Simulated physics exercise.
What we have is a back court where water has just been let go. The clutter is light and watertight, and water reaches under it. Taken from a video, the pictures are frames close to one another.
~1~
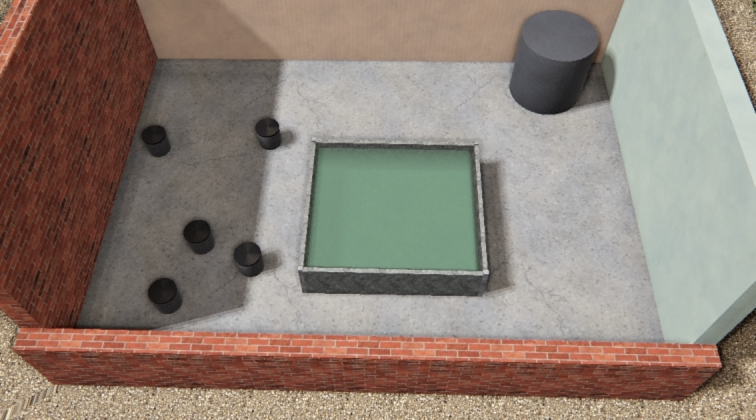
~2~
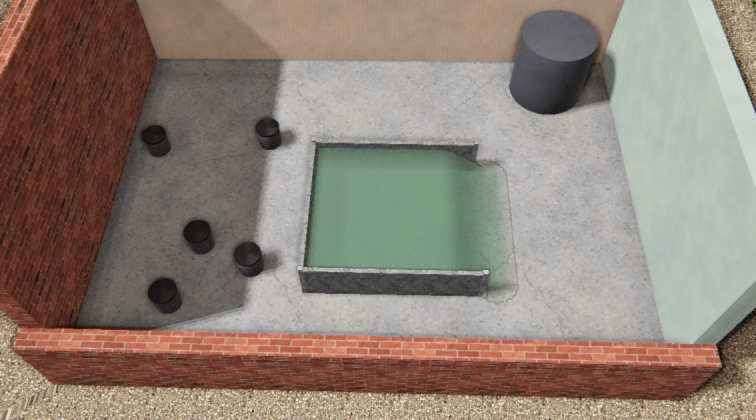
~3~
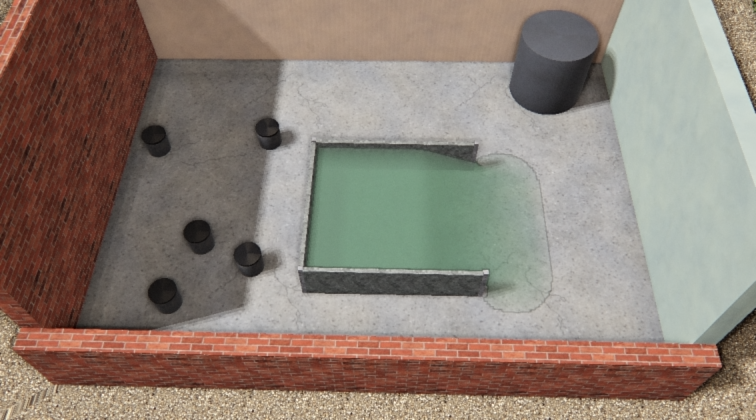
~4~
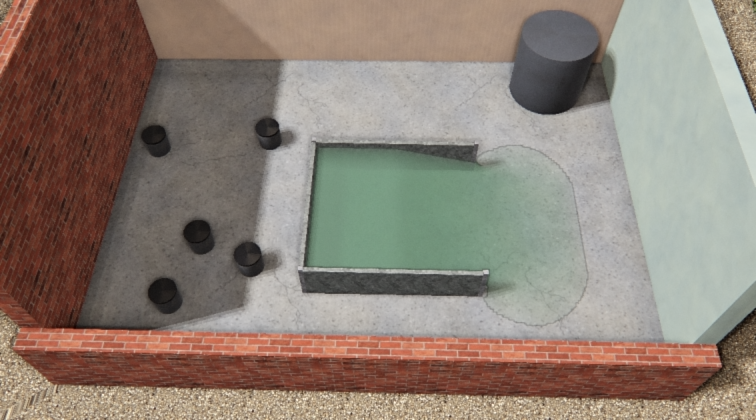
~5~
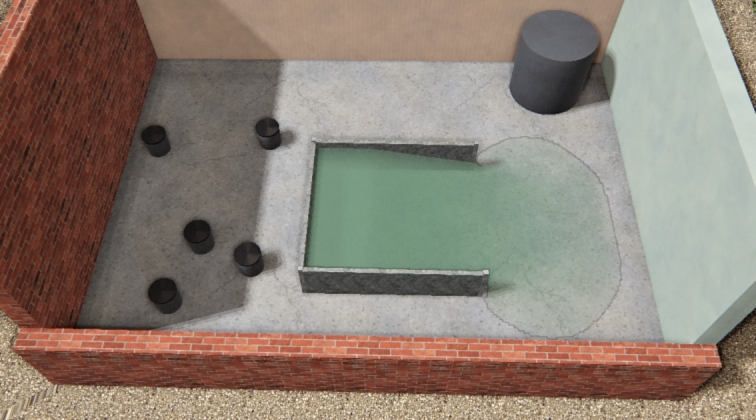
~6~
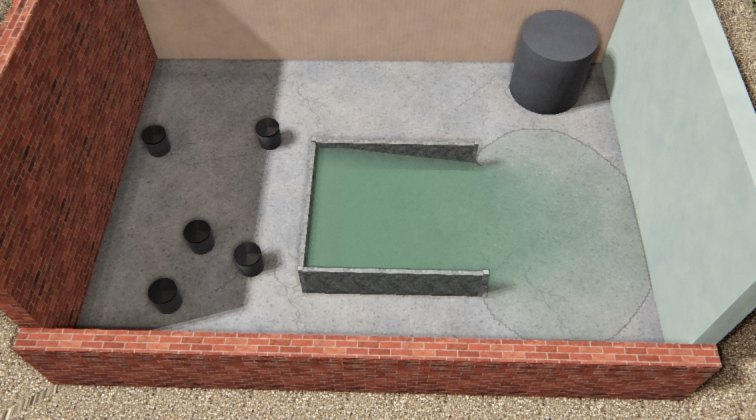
Green water spreads rightward across the courtyard floor from an open-sided tank while five dark pails stay still.
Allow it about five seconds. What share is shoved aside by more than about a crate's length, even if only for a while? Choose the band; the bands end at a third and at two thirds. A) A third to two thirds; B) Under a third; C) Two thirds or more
Answer: B.
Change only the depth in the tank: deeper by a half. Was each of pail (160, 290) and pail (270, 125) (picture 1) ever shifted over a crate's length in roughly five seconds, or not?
So the first made it that far, and the second came up short.
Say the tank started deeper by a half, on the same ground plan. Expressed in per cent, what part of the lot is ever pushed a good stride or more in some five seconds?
About 20 %.
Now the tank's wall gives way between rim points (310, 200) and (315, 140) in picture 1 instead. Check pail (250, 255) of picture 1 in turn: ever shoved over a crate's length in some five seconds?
It didn't get there, in my view.
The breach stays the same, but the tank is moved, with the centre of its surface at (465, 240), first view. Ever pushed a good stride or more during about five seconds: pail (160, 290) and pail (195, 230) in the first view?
One by one, the first went the full distance and the second came up short.
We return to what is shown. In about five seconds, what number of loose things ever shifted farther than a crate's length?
It adds up to 0.
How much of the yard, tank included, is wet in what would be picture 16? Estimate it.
Reading: About 35 %.
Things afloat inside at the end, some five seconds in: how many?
The figure is 0.
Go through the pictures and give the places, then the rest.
A pail at (197, 231) rests on the ground; a pail at (162, 291), on the bottom; 0 of 5 have shifted, in the first frame.
A pail at (197, 231), on the bottom; a pail at (162, 291) rests on the ground; 0 of 5 have shifted, in the second frame.
A pail at (197, 231) rests on the ground; a pail at (162, 291) rests on the ground; 0 of 5 have shifted, in the third frame.
A pail at (197, 231), on the bottom; a pail at (162, 291) rests on the ground; 0 of 5 have shifted, in the fourth frame.
A pail at (197, 231) rests on the ground; a pail at (162, 291), on the bottom; 0 of 5 have shifted, in the fifth frame.
A pail at (197, 231) rests on the ground; a pail at (162, 291), on the bottom; 0 of 5 have shifted, in the sixth frame.
A moment on, 0 of 5 are well off their spots; 0 afloat.
Next, 0 of 5 are well off their spots; 0 afloat.
Later, 0 of 5 are well off their spots; 0 afloat.
In the end, 0 of 5 are well off their spots, and 0 have been at some point; 0 afloat.
